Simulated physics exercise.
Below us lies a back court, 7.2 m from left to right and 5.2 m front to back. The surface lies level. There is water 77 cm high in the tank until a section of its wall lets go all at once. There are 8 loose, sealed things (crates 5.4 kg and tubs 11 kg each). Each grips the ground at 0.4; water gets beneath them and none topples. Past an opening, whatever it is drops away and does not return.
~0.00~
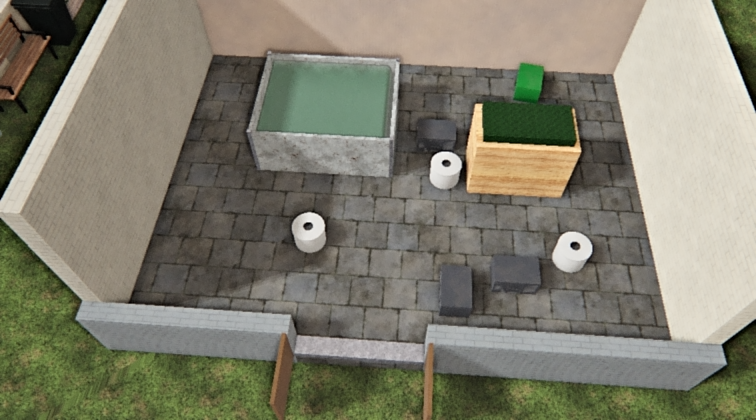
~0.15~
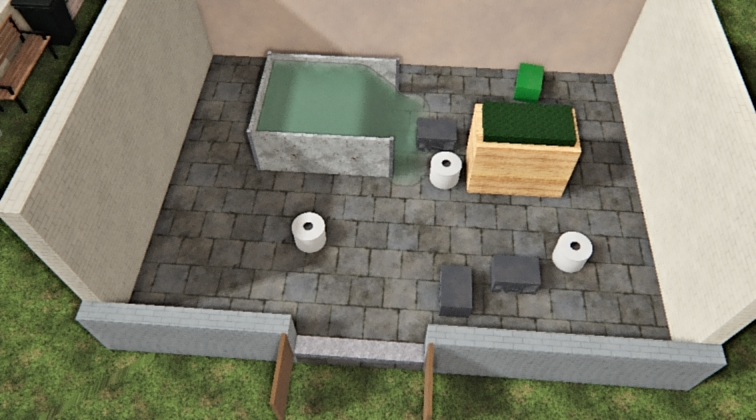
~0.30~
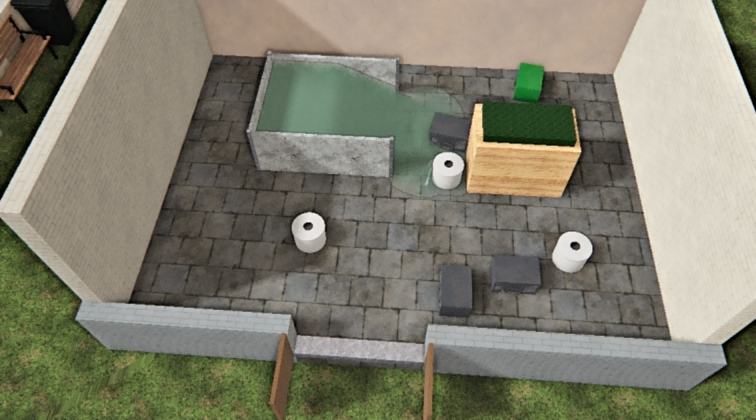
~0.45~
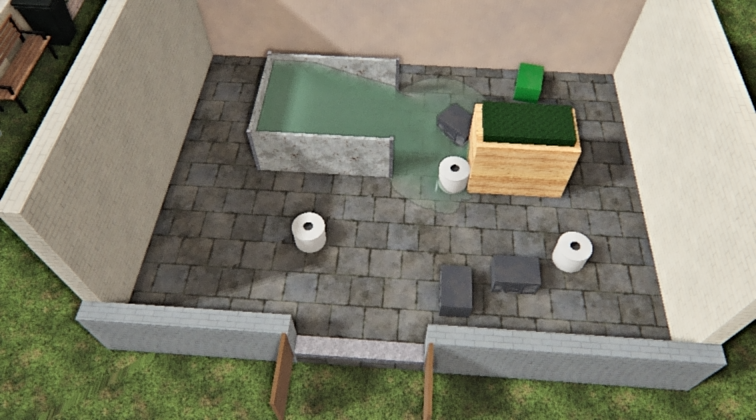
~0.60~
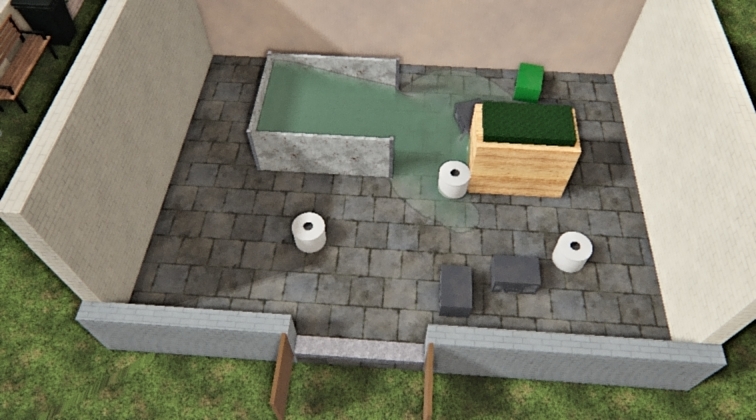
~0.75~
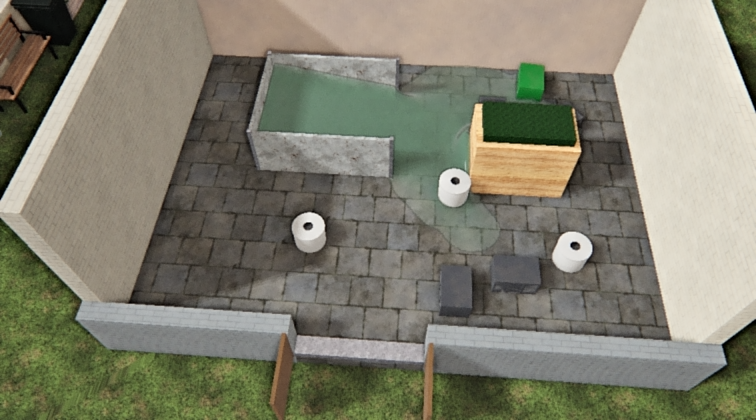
To begin with, greenish water fills a stone tank at the back of a paved, walled court. It pours out through the tank's right side and spreads across the paving, pushing a dark crate behind the wooden planter and nudging a white tub slightly, while the front objects stay put.
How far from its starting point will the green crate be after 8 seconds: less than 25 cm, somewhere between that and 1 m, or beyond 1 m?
I'm guessing it covers a long distance.
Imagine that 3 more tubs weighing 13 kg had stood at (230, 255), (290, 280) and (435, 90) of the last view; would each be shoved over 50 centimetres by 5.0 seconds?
Respectively: Smaller, smaller, greater.
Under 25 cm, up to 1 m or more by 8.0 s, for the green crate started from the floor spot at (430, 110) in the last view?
Short answer: It drifts a great distance.
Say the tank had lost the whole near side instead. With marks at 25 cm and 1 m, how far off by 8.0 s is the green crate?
Result: The green crate is pushed partway.
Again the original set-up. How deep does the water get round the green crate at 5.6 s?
Depth: About 8 cm.
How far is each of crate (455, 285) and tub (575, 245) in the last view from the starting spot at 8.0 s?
Lab note - net shifts in turn: 400 cm; 550 cm.
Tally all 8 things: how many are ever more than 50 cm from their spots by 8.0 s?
8.
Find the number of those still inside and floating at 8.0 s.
At that time the total is 5.
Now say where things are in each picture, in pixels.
The first picture shows the green crate at (531, 76), on the bottom; water covers 3.2 m2; 0 of 8 have shifted.
The second picture shows the green crate at (531, 76) rests on the ground; water covers 4.2 m2; 0 of 8 have shifted.
The third picture shows the green crate at (531, 76), on the bottom; 5.4 m2 under water; 1 of 8 have shifted.
The fourth picture shows the green crate at (531, 76), on the bottom; 6.7 m2 under water; 2 of 8 have shifted.
The fifth picture shows the green crate at (531, 76), on the bottom; 8.1 m2 under water; 2 of 8 have shifted.
The sixth picture shows the green crate at (532, 76) rests on the ground; water covers 9.3 m2; 3 of 8 have shifted.
After 1.6 s the green crate is near (607, 63), 1.3 m from its start, afloat; 0 of 8 are out; 3 afloat.
After 3.6 s the green crate is near (567, 112), 1.0 m from its start, afloat; 1 of 8 are out; 6 afloat.
After 5.6 s the green crate is near (589, 159), 1.9 m from its start, afloat; 1 of 8 are out; 6 afloat.
After 8.0 s the green crate is near (590, 247), 3.4 m from its start, afloat; 1 of 8 are out; 5 afloat.
